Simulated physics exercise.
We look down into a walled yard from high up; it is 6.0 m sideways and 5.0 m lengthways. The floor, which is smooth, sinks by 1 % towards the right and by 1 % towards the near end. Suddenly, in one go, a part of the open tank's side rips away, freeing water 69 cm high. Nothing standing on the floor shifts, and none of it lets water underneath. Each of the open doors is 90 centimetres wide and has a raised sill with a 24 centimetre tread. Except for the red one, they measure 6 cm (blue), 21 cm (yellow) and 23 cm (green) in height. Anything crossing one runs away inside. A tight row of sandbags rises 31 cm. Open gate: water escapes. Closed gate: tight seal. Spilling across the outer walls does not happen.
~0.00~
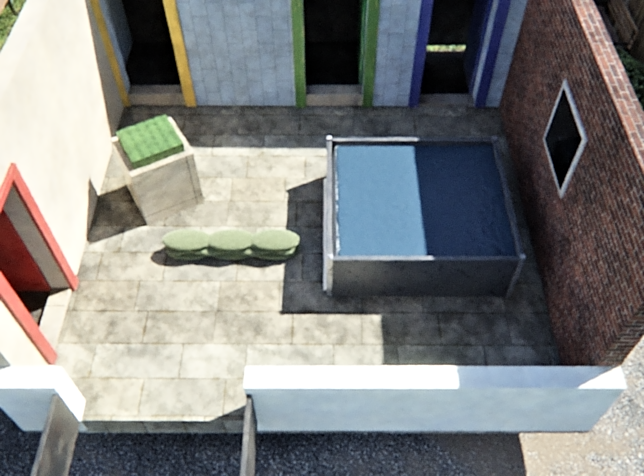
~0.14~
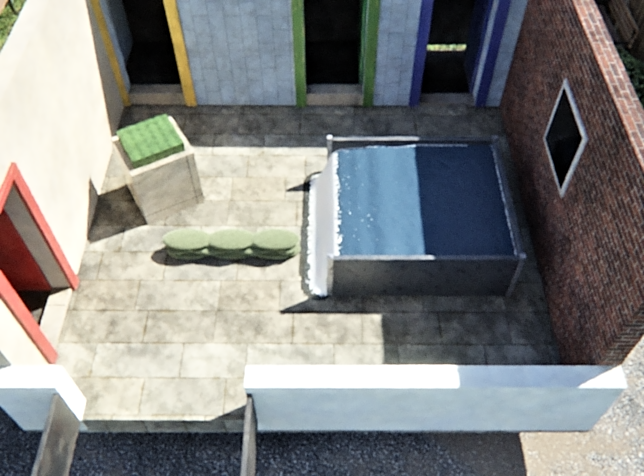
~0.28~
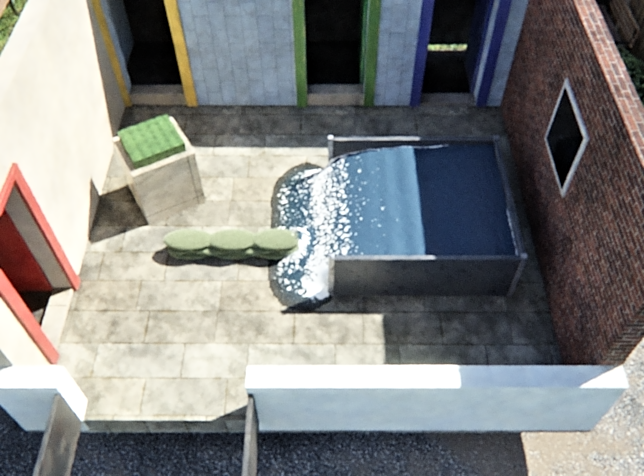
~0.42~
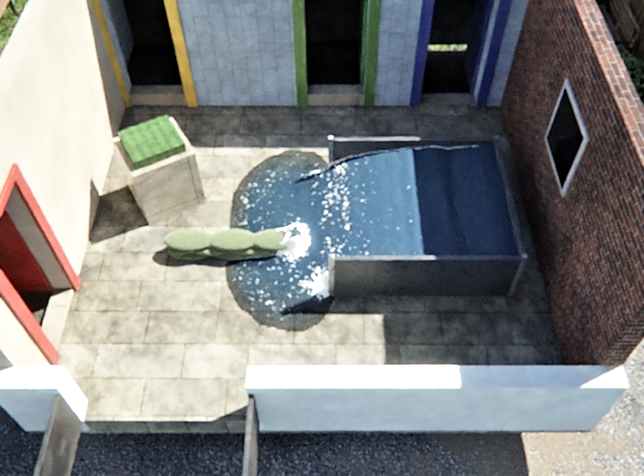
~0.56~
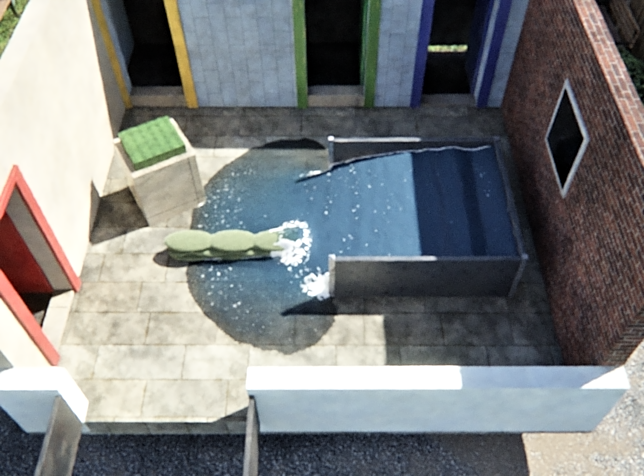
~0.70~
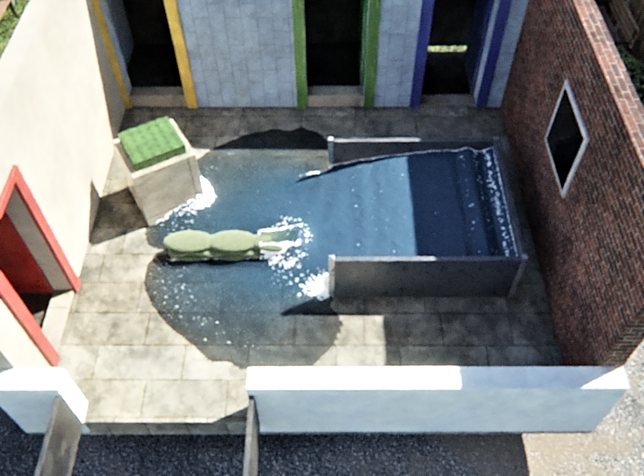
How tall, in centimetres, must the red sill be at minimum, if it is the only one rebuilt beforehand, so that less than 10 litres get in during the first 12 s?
It needs to be at least 21 cm tall.
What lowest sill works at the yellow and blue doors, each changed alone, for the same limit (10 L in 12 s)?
Roughly 26 cm for the yellow door and roughly 8.5 cm for the blue door.
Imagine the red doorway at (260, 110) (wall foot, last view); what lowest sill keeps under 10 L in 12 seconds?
It needs about 16 cm.
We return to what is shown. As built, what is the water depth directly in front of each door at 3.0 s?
In cm: Blue 0, yellow 28, red 19, green 3.
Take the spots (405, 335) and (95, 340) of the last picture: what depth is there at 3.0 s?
Roughly 0 cm and 20 cm.
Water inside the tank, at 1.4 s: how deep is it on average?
Around 38 cm on average.
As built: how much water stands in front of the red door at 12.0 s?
The depth there is around 4.0 cm.
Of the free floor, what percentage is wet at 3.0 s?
Around 60 per cent of the free floor.
After 1.4 s water covers 50 % of the floor, deepest (44 cm) near (303, 248); 13 cm at the red door, 6 litres in over its 7 cm sill.
After 3.0 s water covers 60 % of the floor, deepest (31 cm) near (125, 112); 19 cm at the red door, 108 litres in over its 7 cm sill.
After 12.0 s water covers 95 % of the floor, deepest (13 cm) near (569, 402); 4 cm at the red door, 198 litres in over its 7 cm sill.
At the red door as built, the water arrived by 1.1 s and peaked near 22 cm at 2.4 s.
Run again over the same 12 s with other heights there, 19 litres in over 19 cm, 1 litre over 26 cm. The limit of 10 litres is kept from about 21 cm up.
